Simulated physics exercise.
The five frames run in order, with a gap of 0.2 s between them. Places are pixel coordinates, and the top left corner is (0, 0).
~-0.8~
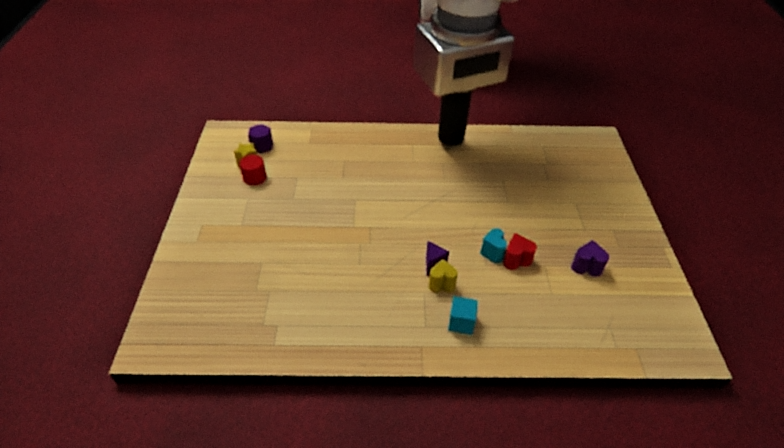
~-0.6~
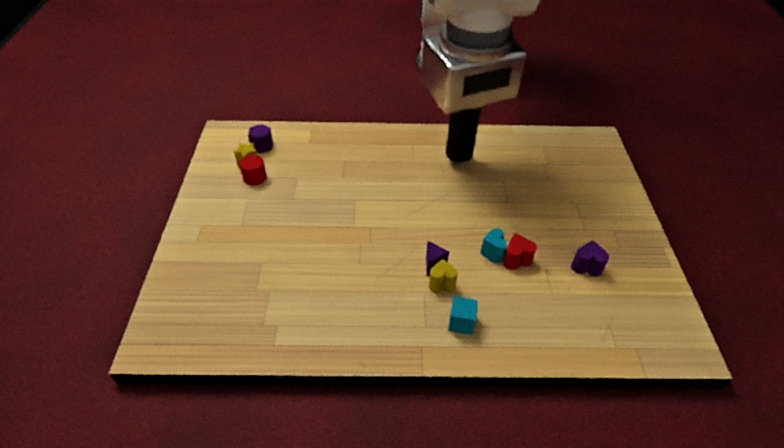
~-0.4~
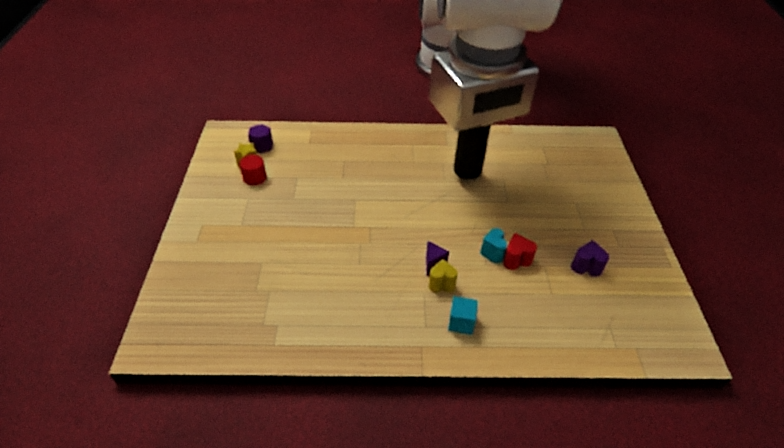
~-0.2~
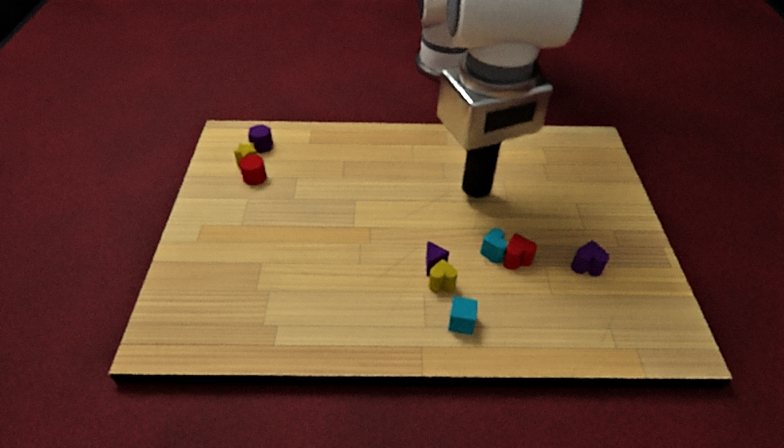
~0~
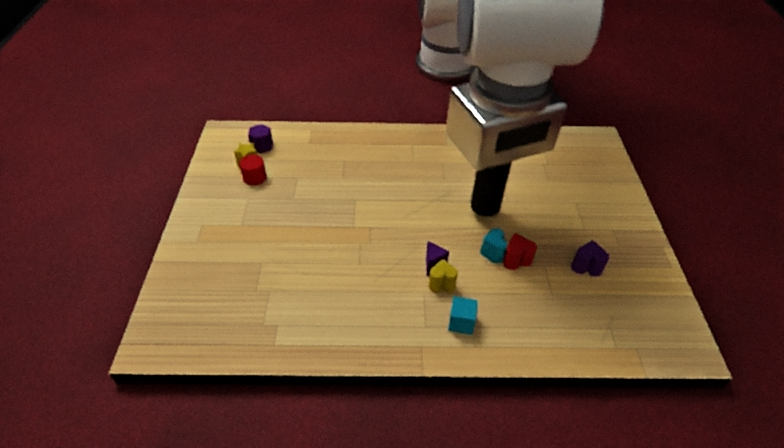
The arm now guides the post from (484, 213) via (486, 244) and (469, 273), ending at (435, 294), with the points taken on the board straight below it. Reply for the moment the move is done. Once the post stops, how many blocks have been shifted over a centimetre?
It displaces two.
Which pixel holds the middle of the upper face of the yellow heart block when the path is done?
Located at (408, 282).
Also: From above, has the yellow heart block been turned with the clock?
That would be a yes.
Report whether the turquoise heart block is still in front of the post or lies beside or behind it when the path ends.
Expect to find it next to or behind the post.
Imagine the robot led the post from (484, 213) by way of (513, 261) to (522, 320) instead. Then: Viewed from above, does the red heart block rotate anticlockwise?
Short answer: Yes.
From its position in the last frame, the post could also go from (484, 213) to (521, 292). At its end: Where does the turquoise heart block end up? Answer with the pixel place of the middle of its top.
Roughly at (495, 274).
On the path given first. One third of the way, post (487, 237); turquoise heart block (497, 251).
Two thirds of the way, post (470, 266); turquoise heart block (498, 276), turned 70° anticlockwise.
At the end, post (436, 287); purple three-sided block unmoved; yellow heart block (408, 282), turned 45° clockwise; turquoise heart block (498, 276), turned 70° anticlockwise.
